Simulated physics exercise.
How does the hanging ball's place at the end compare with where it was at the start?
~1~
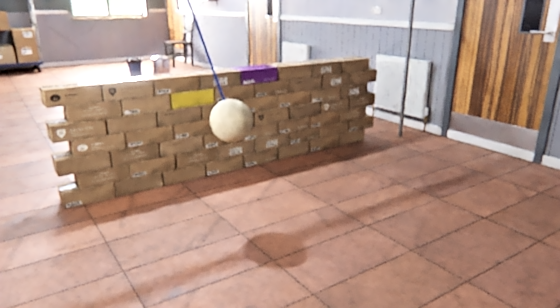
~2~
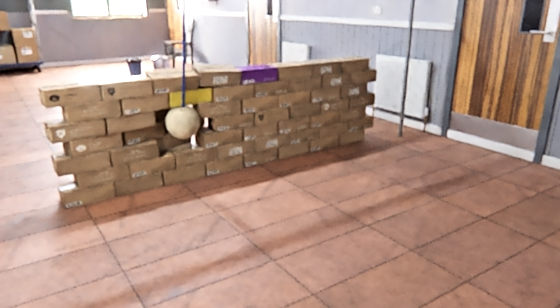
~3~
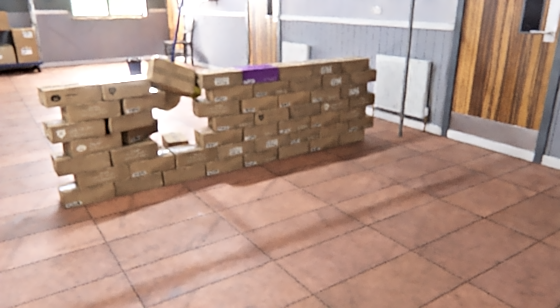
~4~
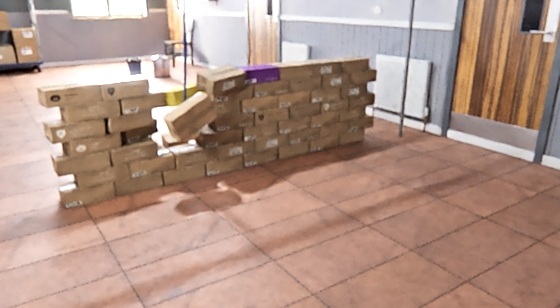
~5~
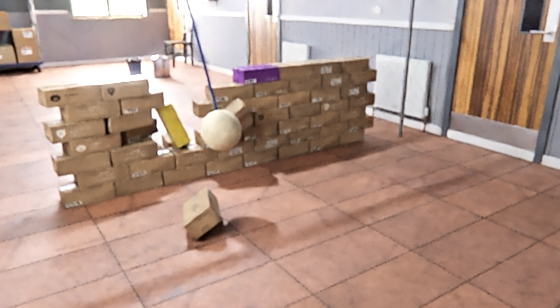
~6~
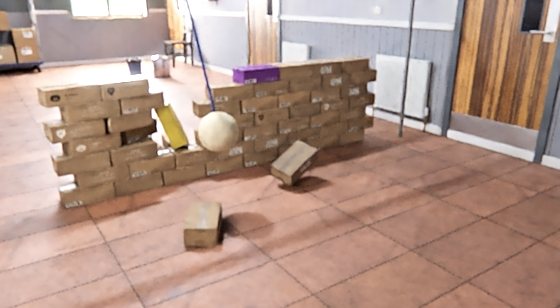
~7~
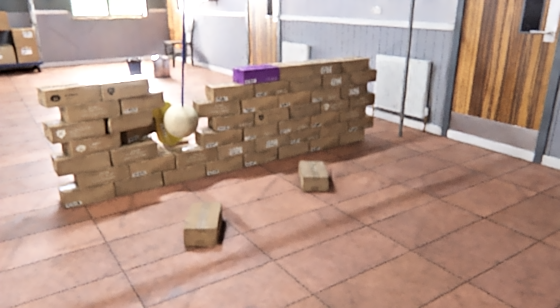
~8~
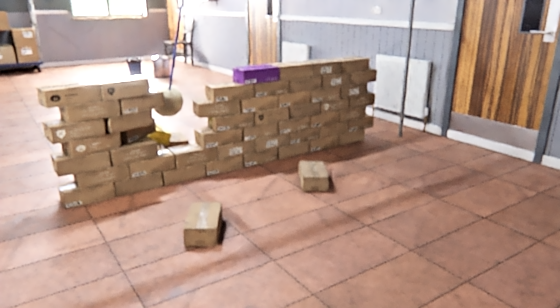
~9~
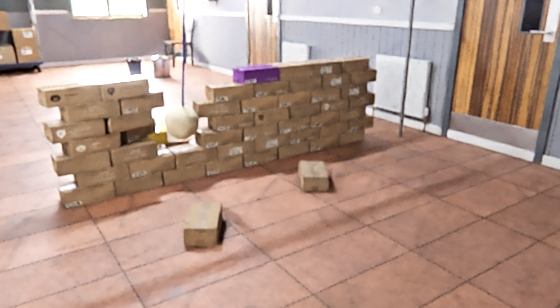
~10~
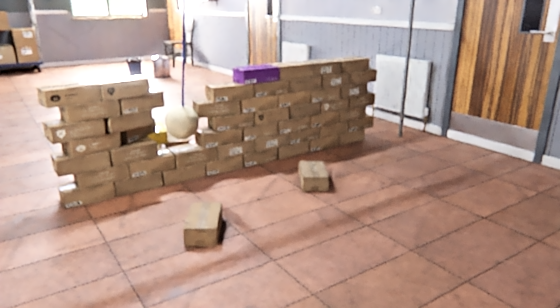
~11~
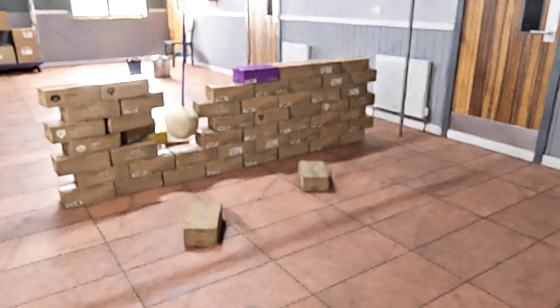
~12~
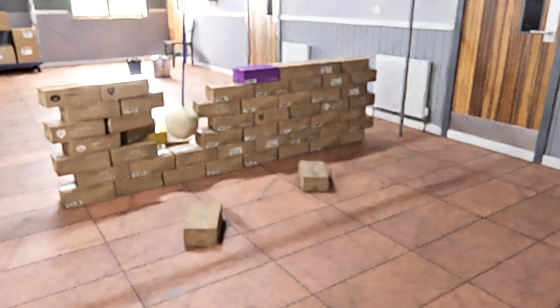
At the start the ball hangs in front of the wall, near its middle. By the end it is further left, resting in the gap it has knocked in the boxes.
